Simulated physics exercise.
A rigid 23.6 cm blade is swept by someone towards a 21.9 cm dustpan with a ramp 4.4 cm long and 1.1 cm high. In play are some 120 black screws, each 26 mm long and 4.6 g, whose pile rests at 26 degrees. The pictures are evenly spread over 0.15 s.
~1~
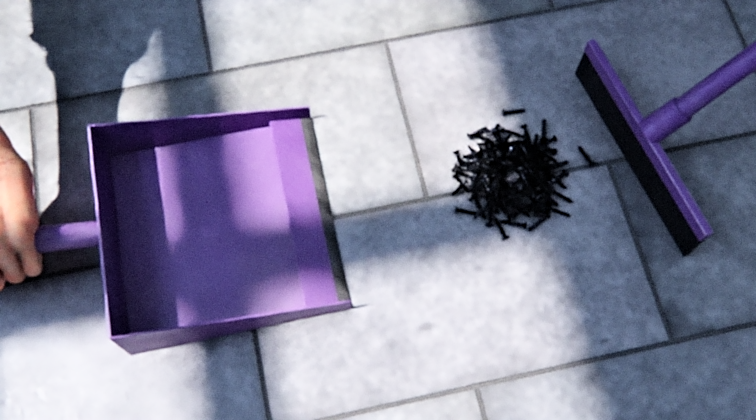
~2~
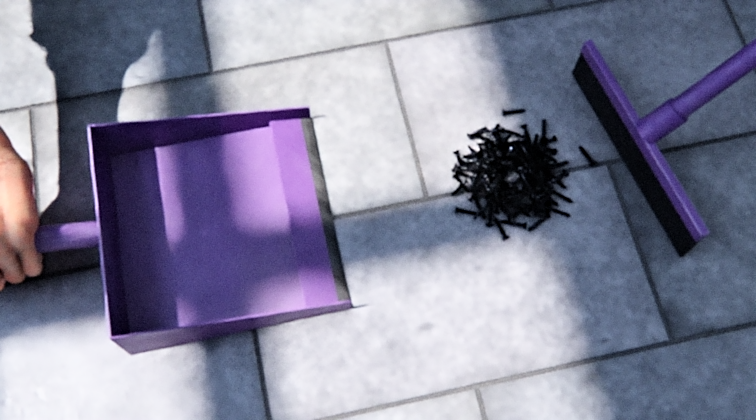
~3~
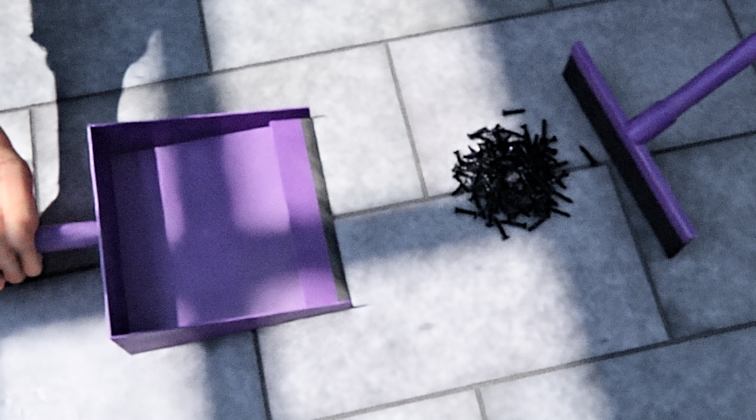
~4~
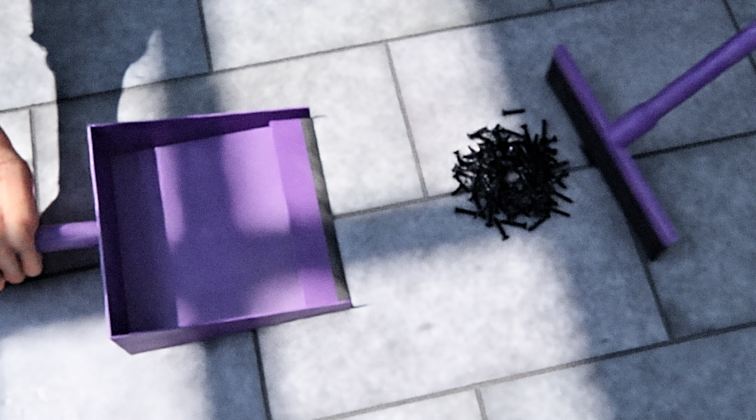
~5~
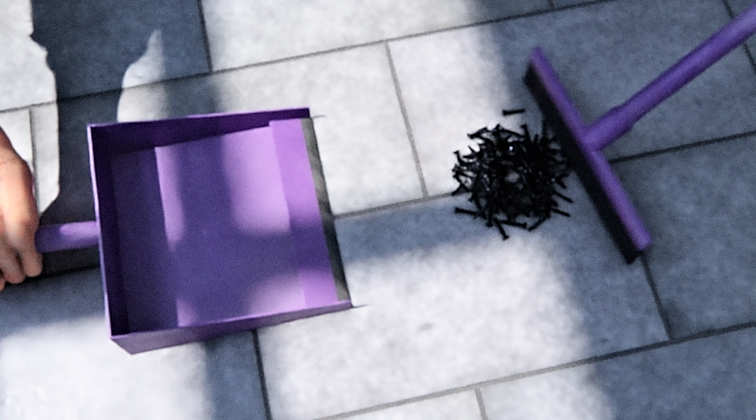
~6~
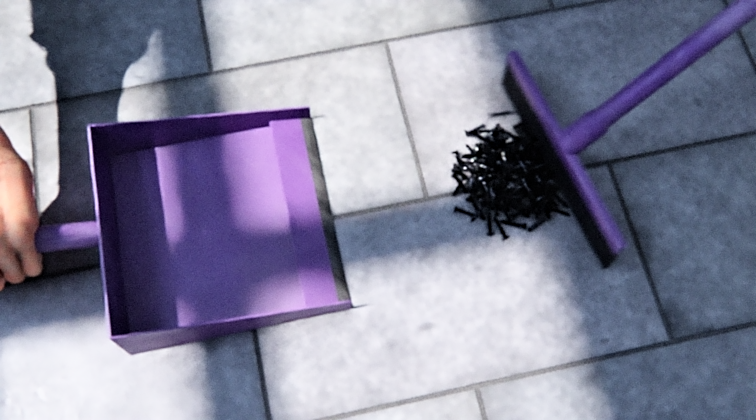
On a floor of grey rectangular tiles crossed by bands of sunlight and shadow, seen from above by a still camera, everything lies in plain view. A hand at the left edge holds a purple dustpan steady, a loose pile of black screws rests right of centre, and a purple blade on a long handle stands at the right. The blade slides slowly leftward, then faster, and presses into the pile's right side, bunching the nearest screws together.
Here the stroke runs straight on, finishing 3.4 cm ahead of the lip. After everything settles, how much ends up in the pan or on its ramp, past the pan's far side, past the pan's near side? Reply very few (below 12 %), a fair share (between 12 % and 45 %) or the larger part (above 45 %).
Pan - a fair share; far side - very few; near side - very few.
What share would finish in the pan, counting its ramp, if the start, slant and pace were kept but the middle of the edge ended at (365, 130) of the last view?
About 20 %.
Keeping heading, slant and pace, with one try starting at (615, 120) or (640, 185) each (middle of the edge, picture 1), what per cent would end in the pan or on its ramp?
First try about 20 per cent, second about 35 per cent.
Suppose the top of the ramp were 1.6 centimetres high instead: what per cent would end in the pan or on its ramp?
Close to 25 per cent then.
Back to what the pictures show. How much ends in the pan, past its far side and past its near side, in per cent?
The pan holds 25 per cent at the end, the far side 0 per cent and the near side 5 per cent.
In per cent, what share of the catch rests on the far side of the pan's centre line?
Close to 50 %.
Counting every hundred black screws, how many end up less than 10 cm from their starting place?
The figure is some 0 percent.
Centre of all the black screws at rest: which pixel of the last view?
I'd say roughly (342, 223).
Then, 0.12 s after the last picture, middle of the blade 14 cm from the lip; 0 % over the lip, far side 0 %, near side 0 %.
Then, 0.21 s after the last picture, middle of the blade 7 cm from the lip; 0 % over the lip, far side 0 %, near side 5 %.
Then, 0.42 s after the last picture, middle of the blade 6 cm from the lip; 25 % over the lip, far side 0 %, near side 5 %.
In the end, pan 25 %, far side 0 %, near side 5 %, in front of the lip or behind the blade 70 %.
